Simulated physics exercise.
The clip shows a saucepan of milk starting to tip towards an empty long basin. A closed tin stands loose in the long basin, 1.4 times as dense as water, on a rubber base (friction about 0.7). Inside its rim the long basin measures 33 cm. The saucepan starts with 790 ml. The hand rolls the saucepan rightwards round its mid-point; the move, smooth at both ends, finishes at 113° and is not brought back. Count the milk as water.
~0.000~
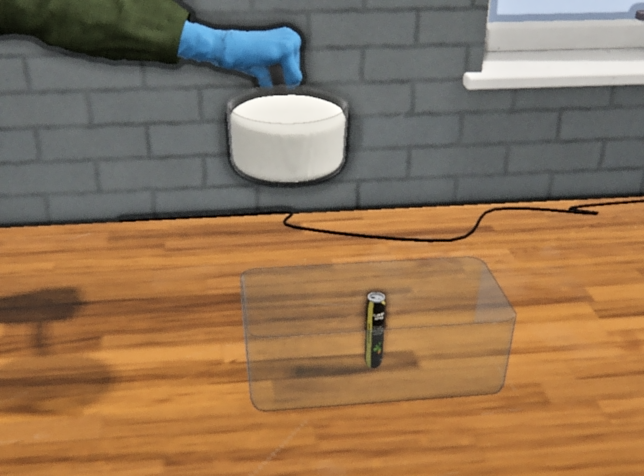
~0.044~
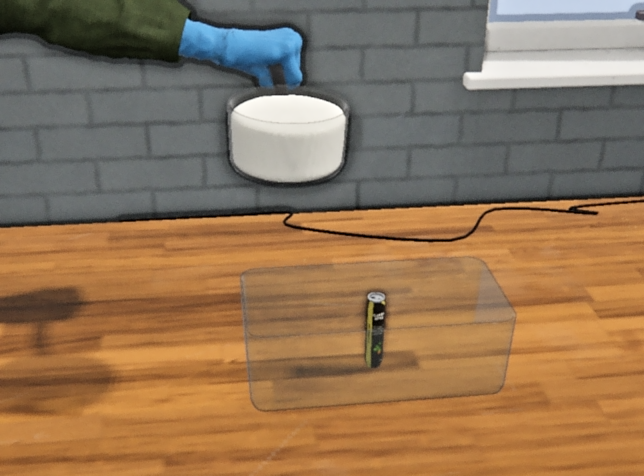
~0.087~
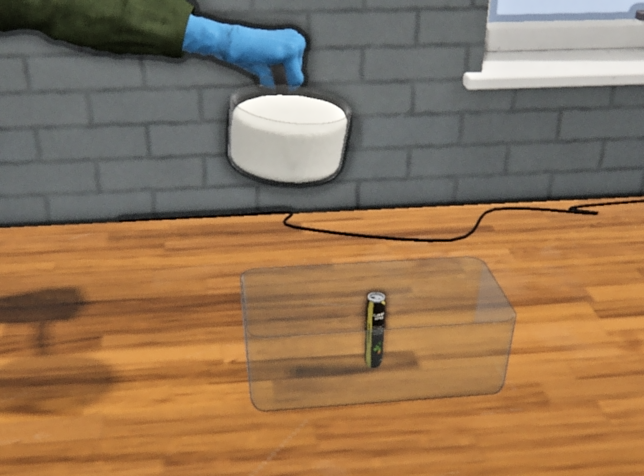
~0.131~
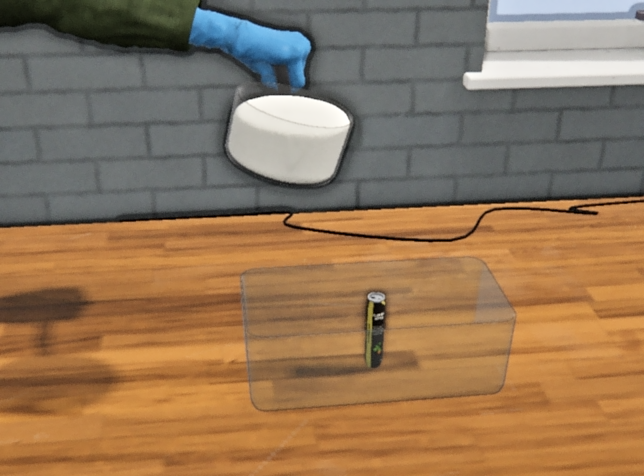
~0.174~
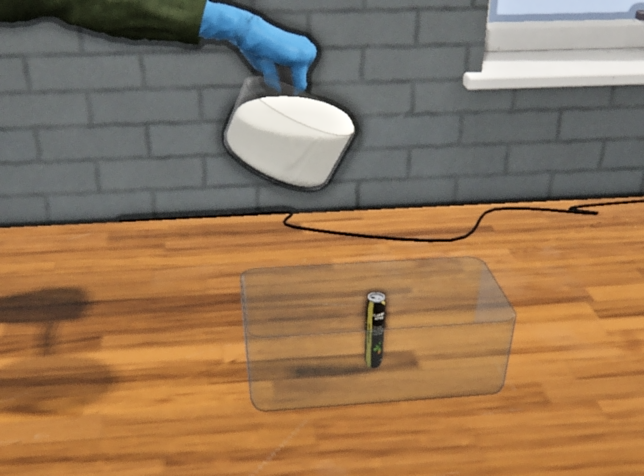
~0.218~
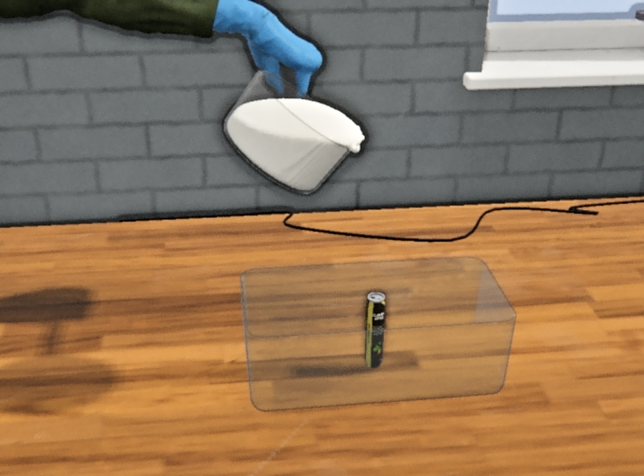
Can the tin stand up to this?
The tin keeps standing.
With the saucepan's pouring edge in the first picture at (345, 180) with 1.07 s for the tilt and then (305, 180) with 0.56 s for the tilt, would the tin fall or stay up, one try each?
First it keeps standing; then it goes over.
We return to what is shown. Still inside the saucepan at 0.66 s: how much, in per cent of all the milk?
Near 3 in a hundred.
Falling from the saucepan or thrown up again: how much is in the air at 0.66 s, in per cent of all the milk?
Near 12 in a hundred.
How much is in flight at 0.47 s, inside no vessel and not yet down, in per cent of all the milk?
Some 64 per cent.
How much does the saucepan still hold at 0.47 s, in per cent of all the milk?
Near 20 in a hundred.
Then, 0.47 s in, the tilt is 106° and 19 per cent is still to pour; the tin stands where it began.
Then, 0.66 s in, the tilt is 113° and 3 per cent is still to pour; the tin stands where it began.
Then, 0.85 s in, the tilt is 113° and 0 per cent is still to pour; the tin leans 7°.
Then, 1.06 s in, the tilt is 113° and 0 per cent is still to pour; the tin stands 1 cm from where it began.
Finally, the tin stands 1 cm from where it began.
